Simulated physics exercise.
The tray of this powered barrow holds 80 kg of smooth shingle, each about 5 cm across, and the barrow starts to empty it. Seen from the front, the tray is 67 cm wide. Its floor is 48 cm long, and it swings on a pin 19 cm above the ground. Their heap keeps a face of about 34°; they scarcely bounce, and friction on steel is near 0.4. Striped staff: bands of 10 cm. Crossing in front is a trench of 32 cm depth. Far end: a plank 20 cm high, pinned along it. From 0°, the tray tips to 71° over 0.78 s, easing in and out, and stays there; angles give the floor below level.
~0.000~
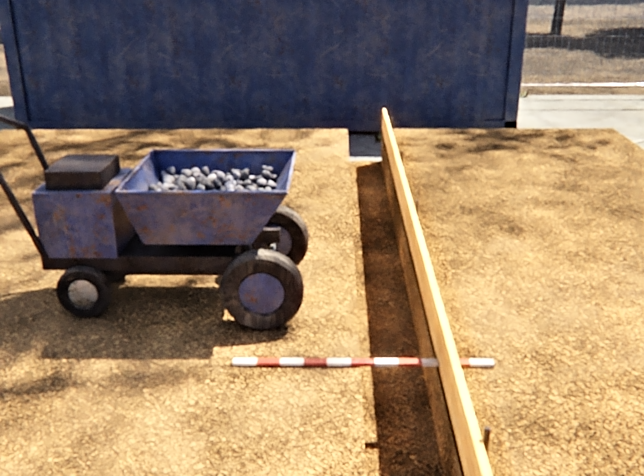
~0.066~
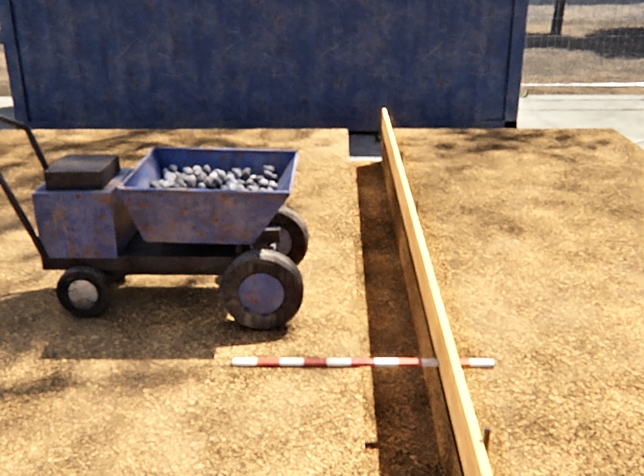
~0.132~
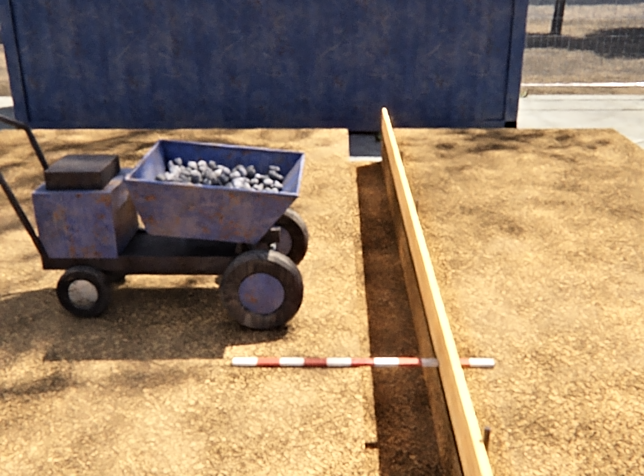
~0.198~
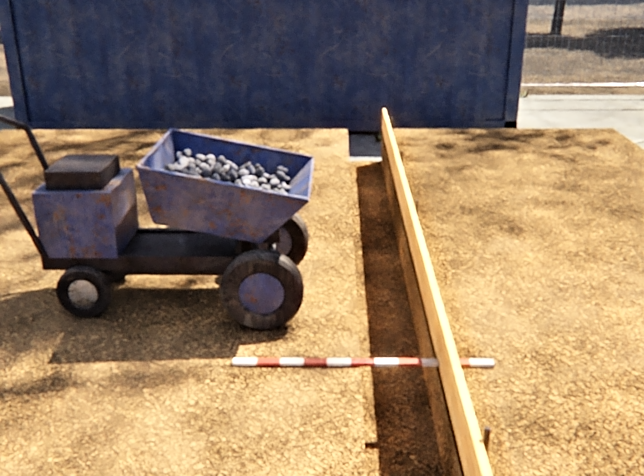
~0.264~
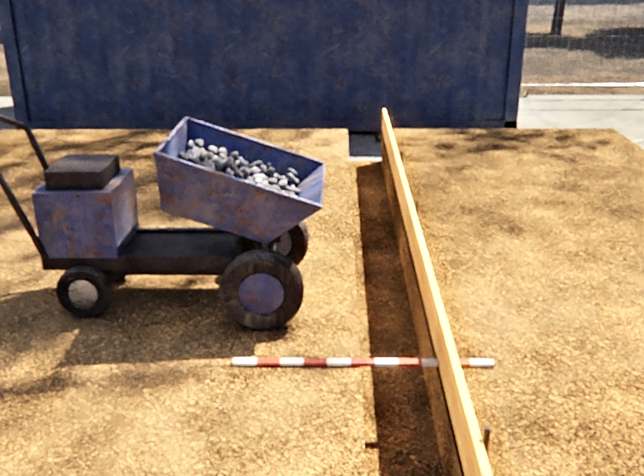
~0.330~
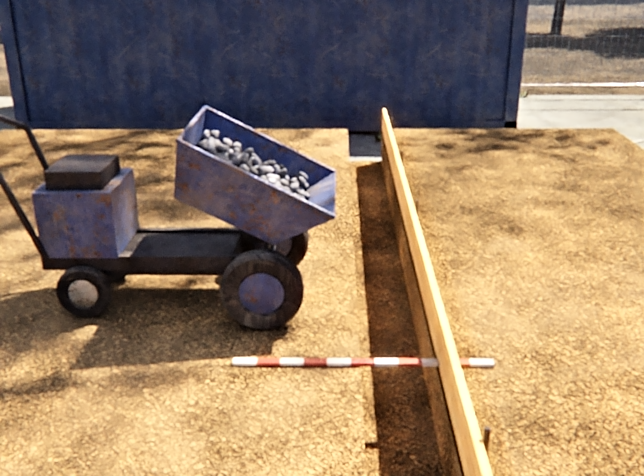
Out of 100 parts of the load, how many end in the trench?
Some 95 out of 100.
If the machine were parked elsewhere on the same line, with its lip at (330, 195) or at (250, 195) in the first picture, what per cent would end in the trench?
Some 40 and some 100 per cent, in that order.
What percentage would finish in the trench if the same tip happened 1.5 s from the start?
Estimate: About 100 %.
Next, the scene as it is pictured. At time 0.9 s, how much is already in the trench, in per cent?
Some 30 per cent.
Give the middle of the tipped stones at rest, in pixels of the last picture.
I'd point to around (394, 341).
After 0.6 s the floor is at 59°; 100 % in the tray; the foremost stones are at (346, 232).
After 0.9 s the floor is at 71°; 70 % in the tray, 30 % in the trench, 1 % past the trench; the foremost stones are at (426, 273).
After 1.2 s the floor is at 71°; 22 % in the tray, 73 % in the trench, 5 % past the trench; the foremost stones are at (518, 300).
After 3.2 s the floor is at 71°; 0 % in the tray, 95 % in the trench, 5 % past the trench; the foremost stones are at (563, 290).
